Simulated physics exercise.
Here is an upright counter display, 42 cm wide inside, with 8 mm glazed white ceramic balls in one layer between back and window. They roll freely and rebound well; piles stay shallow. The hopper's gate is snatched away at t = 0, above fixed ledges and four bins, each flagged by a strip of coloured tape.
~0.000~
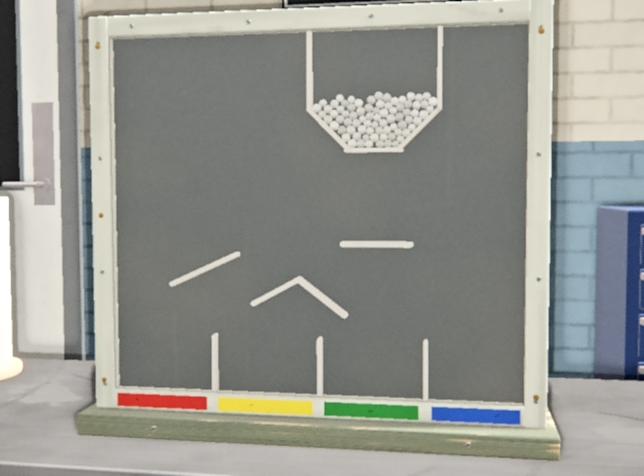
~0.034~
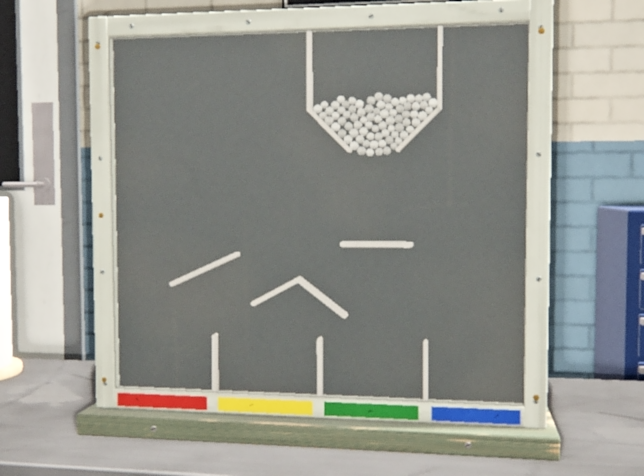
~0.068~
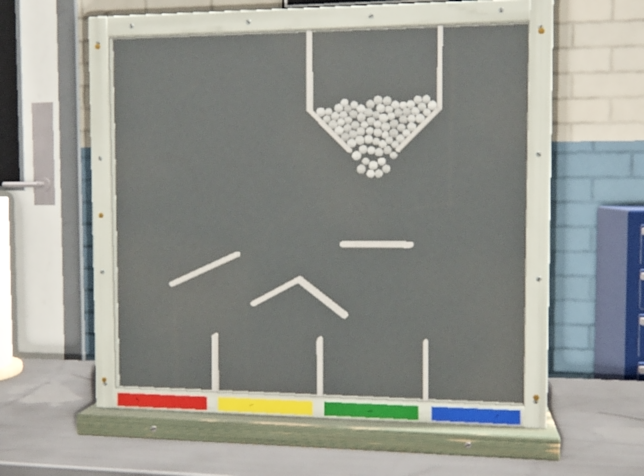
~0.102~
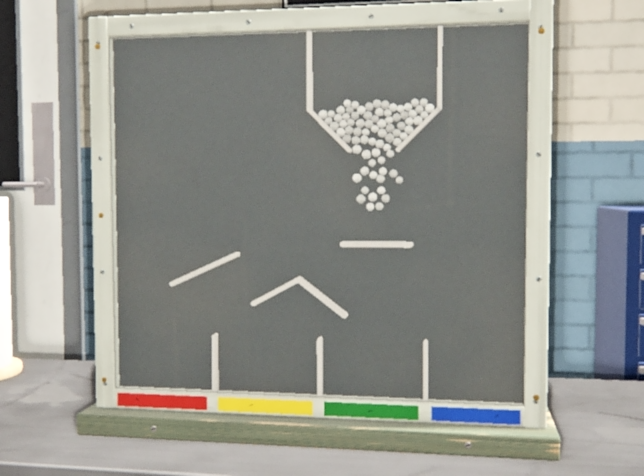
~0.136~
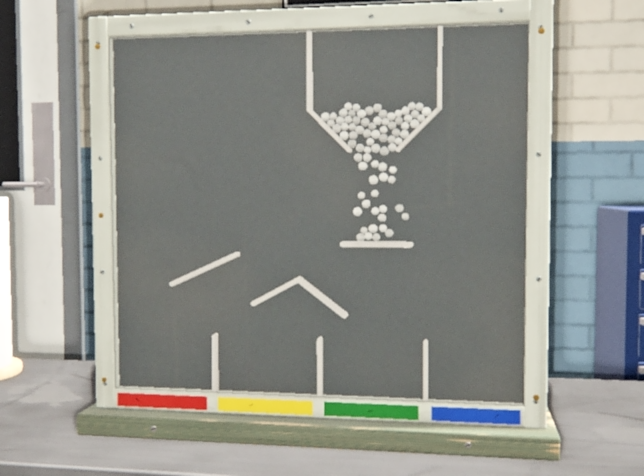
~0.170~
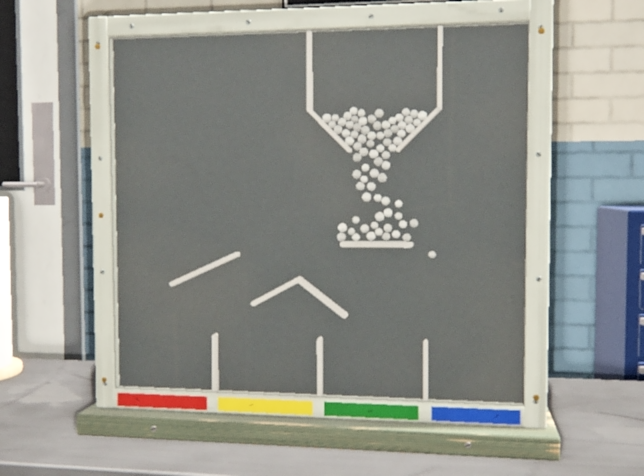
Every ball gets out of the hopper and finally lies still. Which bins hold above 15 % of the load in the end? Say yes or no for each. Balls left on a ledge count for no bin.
Yellow bin no, blue bin yes, red bin yes, green bin yes.
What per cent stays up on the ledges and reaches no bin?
Roughly 10 per cent.
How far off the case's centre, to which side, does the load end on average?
About 7 cm to the right.
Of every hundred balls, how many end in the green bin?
Roughly 20 per cent.
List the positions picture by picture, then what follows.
The first picture shows gate shut, about 80 balls in the hopper; its mouth (350, 150) to (398, 150); yellow (265, 406), blue (475, 415), red (162, 401), green (371, 411).
In the second picture, 4 out; lowest ball (370, 152).
In the third picture, 12 out; lowest ball (371, 174).
In the fourth picture, 19 out; lowest ball (370, 207).
In the fifth picture, 26 out; lowest ball (361, 238).
In the sixth picture, 36 out; lowest ball (432, 255); ledges slope (173, 284) to (237, 255), level (343, 244) to (411, 245), roof (254, 303) to (345, 315).
After 0.24 s 70 % have left the hopper; down in the bins, nothing yet.
After 0.34 s 100 % have left the hopper; down in the bins, blue 5 %.
After 0.55 s 100 % have left the hopper; down in the bins, blue 40 %, red 10 %, green 5 %.
At rest by 1.9 s, yellow 5 %, blue 50 %, red 20 %, green 20 %, left higher up 10 %.
